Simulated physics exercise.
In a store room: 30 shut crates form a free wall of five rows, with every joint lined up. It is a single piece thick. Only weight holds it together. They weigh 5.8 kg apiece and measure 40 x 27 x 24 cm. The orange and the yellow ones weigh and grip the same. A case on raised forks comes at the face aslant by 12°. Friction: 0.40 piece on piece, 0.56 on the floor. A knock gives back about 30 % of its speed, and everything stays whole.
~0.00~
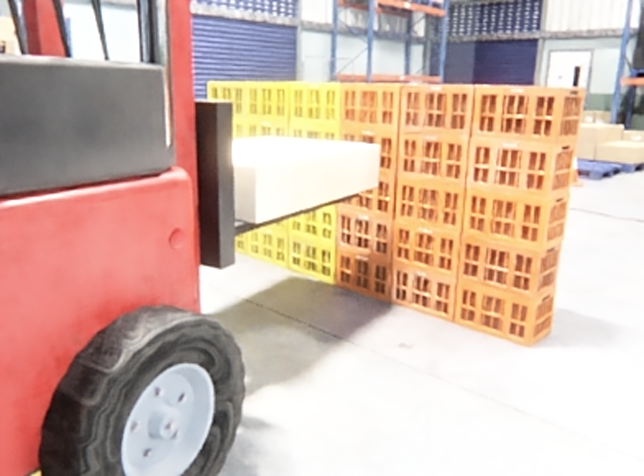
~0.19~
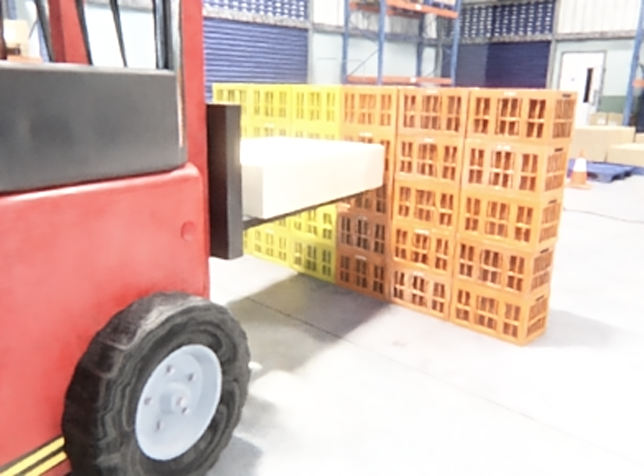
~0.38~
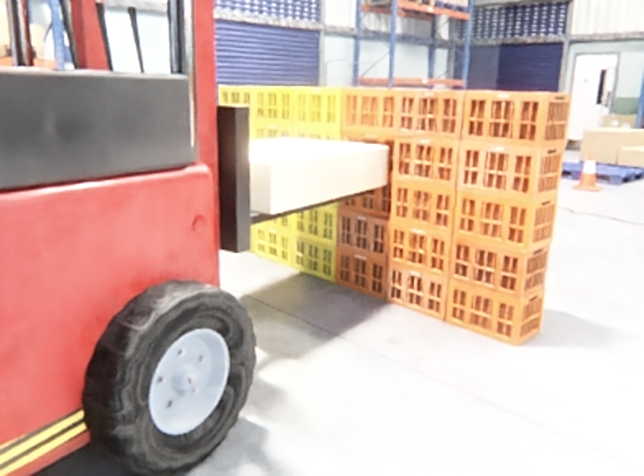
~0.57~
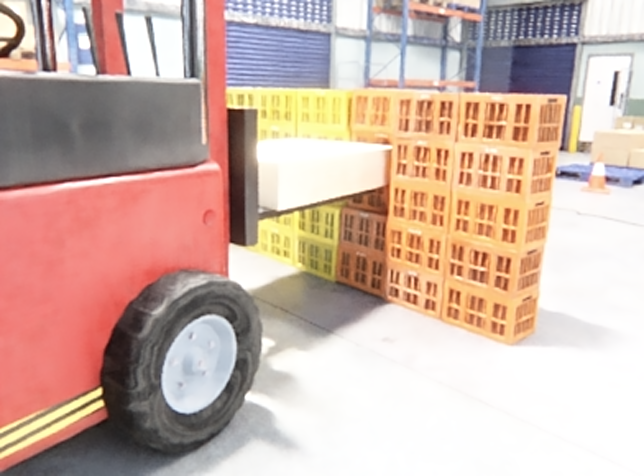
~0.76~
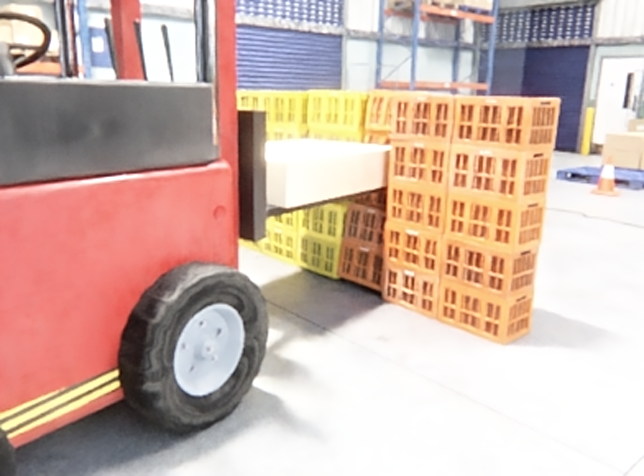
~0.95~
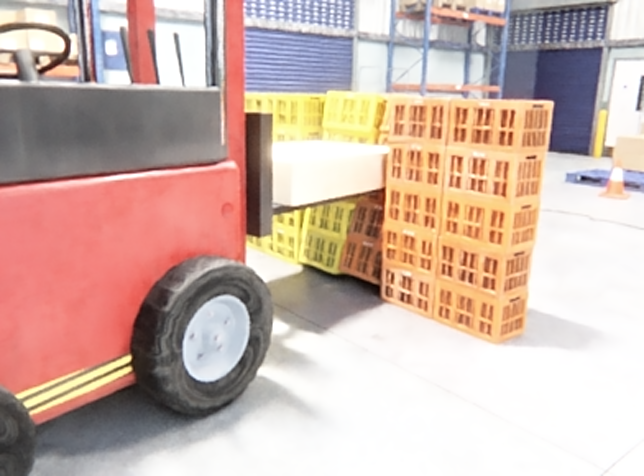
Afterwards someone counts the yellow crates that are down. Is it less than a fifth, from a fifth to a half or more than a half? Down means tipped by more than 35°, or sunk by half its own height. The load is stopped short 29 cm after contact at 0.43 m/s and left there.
It comes to from a fifth to a half.
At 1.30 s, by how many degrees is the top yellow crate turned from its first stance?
Some 0°.
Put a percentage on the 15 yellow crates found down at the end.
Roughly 35 per cent of them.
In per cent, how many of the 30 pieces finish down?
About 35 per cent.
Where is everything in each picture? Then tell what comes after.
In the first picture (each place is the centre of the face we see best; the camera moves round a little), load (371, 164) 11 cm short of touching; top yellow crate (226, 100); top orange crate (435, 110); all as stacked.
Load (375, 164) 26 mm short of touching; top yellow crate (231, 102), in the second picture.
Load (380, 163) 56 mm in; top yellow crate (235, 104); 3 have shifted, in the third picture.
Load (386, 163) 14 cm in; top yellow crate (240, 105); steepest lean 3°, the crate at (376, 192); 8 have shifted, in the fourth picture.
Load 22 cm in; top yellow crate (244, 108); 10 have shifted, in the fifth picture.
Load 29 cm in; top yellow crate (249, 110); top orange crate (417, 121); 10 have shifted, in the sixth picture.
By 1.30 s, none of the 15 yellow crates down (5 of 30 in all colours); top yellow crate unmoved.
By 1.70 s, 5 of the 15 yellow crates down (10 of 30 in all colours); top yellow crate unmoved.
When it is over (3.0 s), 5 of the 15 yellow crates down (10 of 30 in all colours); top yellow crate unmoved; top orange crate unmoved. That is 33 per cent. In pixels of the last frame, middles, top yellow crate near (263, 110), top orange crate near (433, 121).
